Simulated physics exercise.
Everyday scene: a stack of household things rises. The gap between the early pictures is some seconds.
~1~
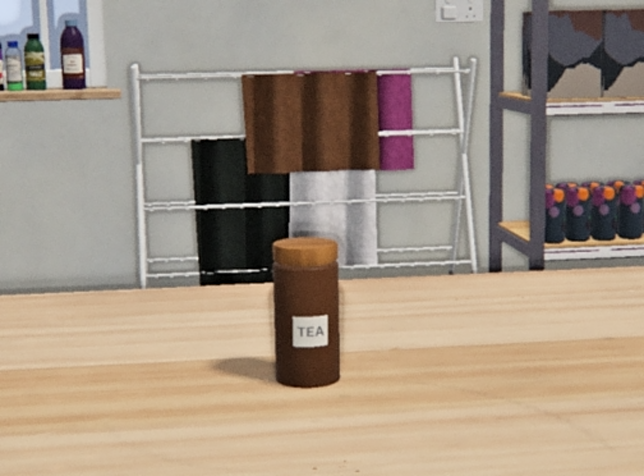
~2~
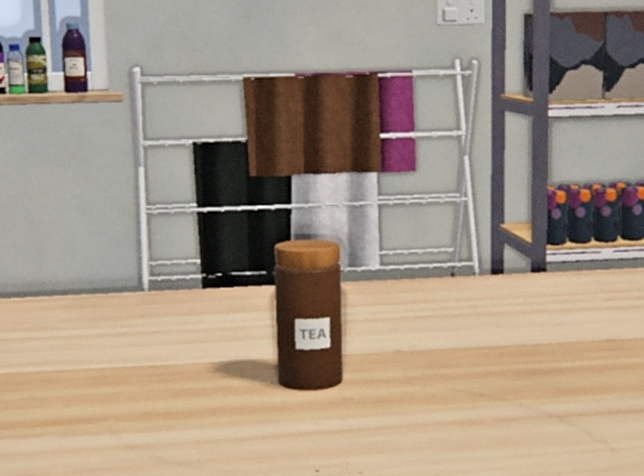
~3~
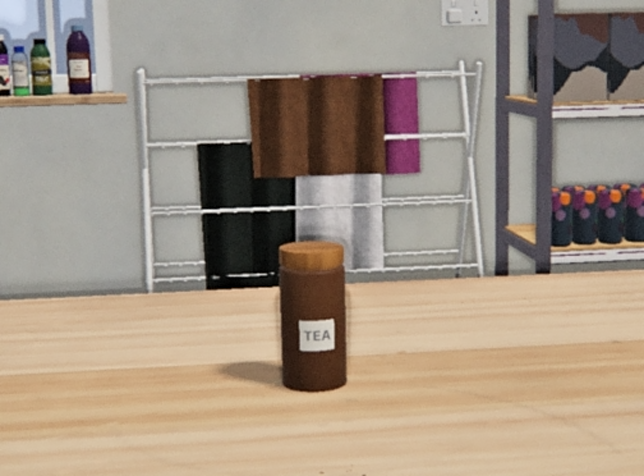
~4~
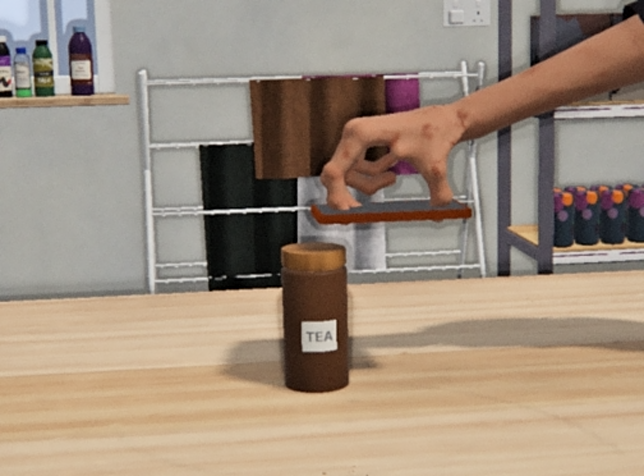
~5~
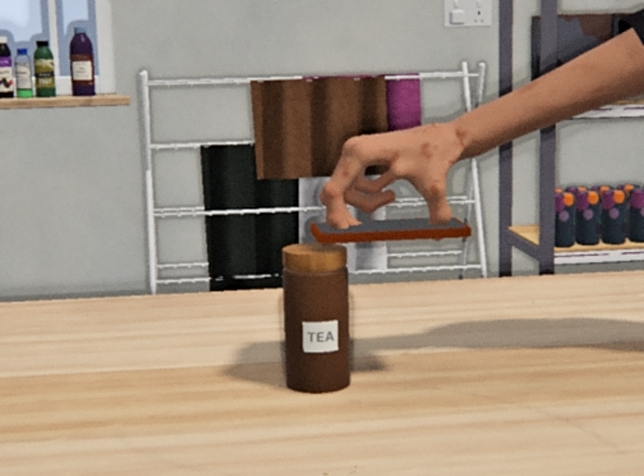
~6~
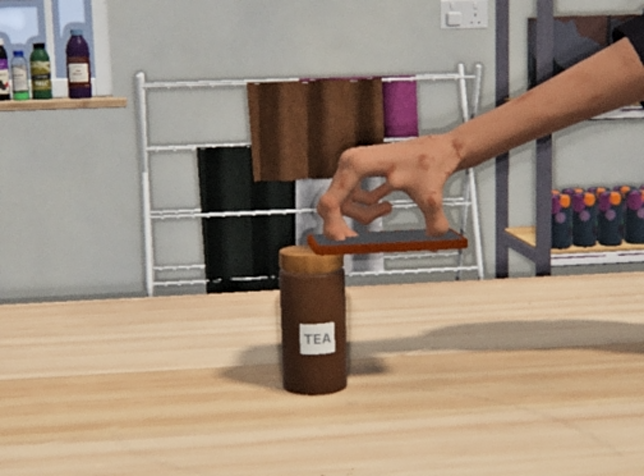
In this clip, a brown jar labelled tea stands on a wooden table before a rack of cloths, and a hand comes in from the right holding a flat orange phone and lowers it slightly to the jar's lid.
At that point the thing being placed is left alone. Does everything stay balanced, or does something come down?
Honestly, the pile doesn't make it, sadly.
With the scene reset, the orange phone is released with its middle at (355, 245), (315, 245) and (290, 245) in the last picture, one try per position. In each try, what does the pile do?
The pile collapses in the first case, remains standing in the second case and remains standing in the third case.
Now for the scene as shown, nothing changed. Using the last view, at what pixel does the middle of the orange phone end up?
Somewhere around (365, 310) in the last picture.
Then, 0.36 s past the last view, orange phone now fallen.
Then, 0.72 s past the last view, nothing new.
Finally, fallen, orange phone; brown jar still in place. Final places as the last picture's camera would see them, orange phone near (365, 311). The pile loses its balance.
